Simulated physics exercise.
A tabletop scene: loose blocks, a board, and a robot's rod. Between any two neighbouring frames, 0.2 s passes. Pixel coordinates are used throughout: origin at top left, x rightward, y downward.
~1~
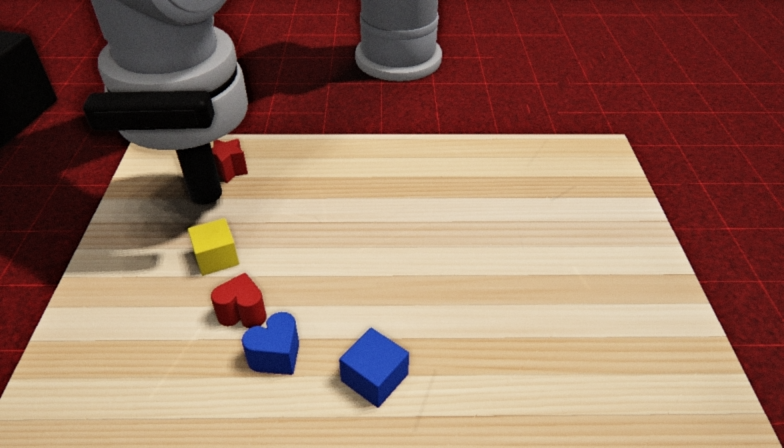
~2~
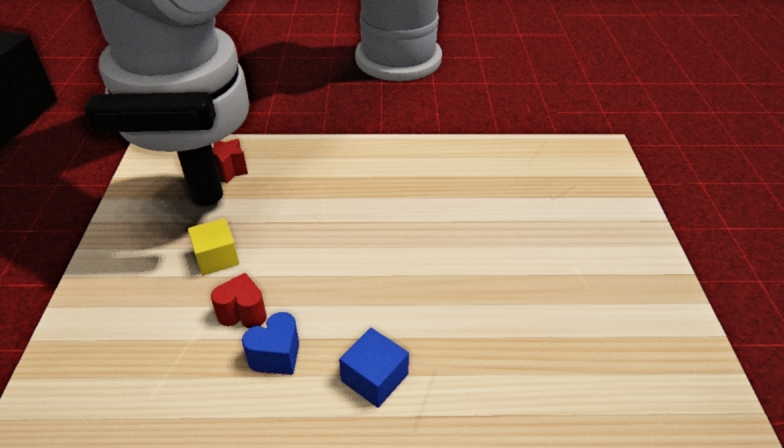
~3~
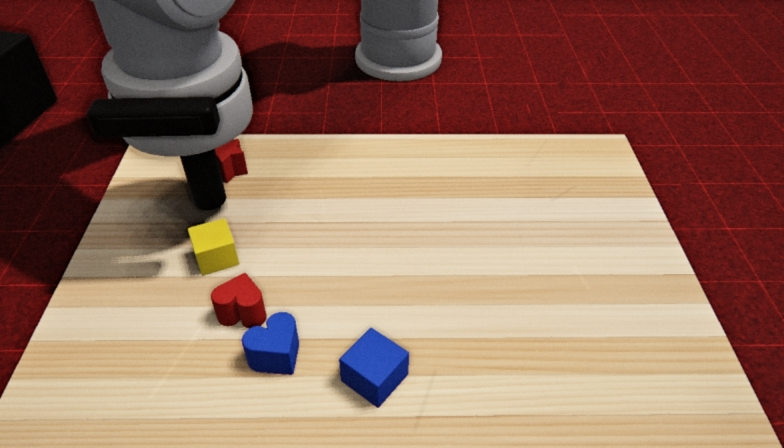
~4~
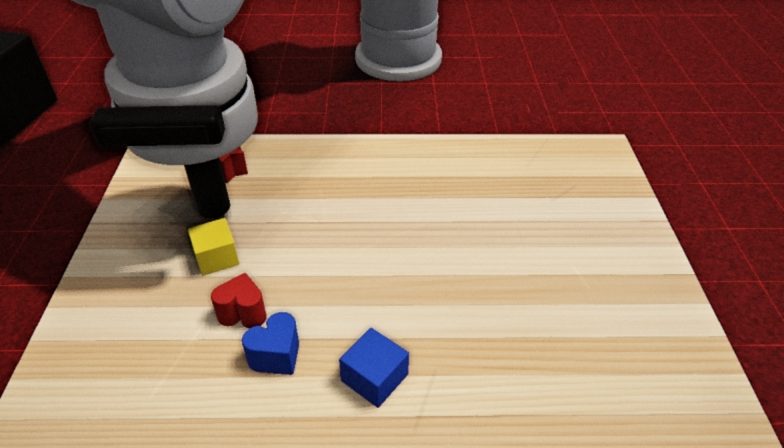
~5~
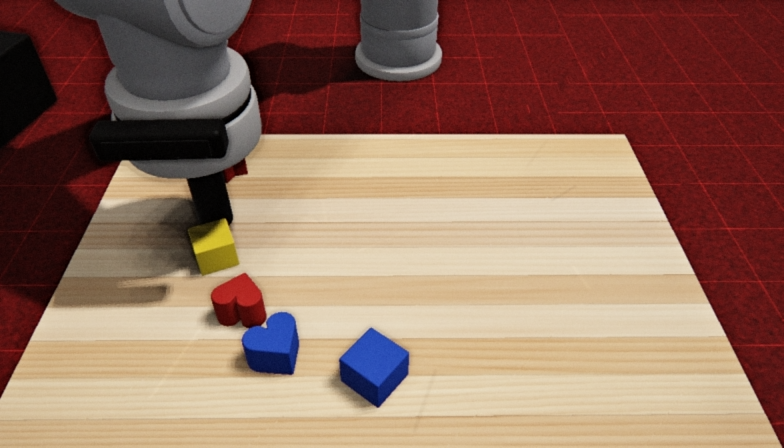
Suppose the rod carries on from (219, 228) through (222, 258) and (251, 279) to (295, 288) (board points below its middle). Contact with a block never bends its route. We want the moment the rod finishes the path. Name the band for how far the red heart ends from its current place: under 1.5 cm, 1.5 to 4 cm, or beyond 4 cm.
It will fall in the lowest band, under 1.5 cm.
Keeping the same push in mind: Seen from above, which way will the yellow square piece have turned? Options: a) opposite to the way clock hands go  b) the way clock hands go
The correct letter is b.
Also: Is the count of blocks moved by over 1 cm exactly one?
That would be a yes.
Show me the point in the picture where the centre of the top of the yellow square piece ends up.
The centre of its top face lies at (205, 276).
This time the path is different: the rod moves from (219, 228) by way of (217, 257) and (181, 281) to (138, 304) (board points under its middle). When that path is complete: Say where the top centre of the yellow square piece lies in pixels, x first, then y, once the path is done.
Located at (187, 283).
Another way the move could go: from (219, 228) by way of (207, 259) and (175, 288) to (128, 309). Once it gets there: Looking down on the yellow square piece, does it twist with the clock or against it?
The sense of turning is anti-clockwise.
What follows on the original path. One third of the way, rod (220, 251); yellow square piece (205, 264), turned 25° clockwise.
Two thirds of the way, rod (250, 271); yellow square piece (205, 276), turned 55° clockwise.
At the end, rod (294, 280); yellow square piece (205, 276), turned 55° clockwise; red heart not moved.
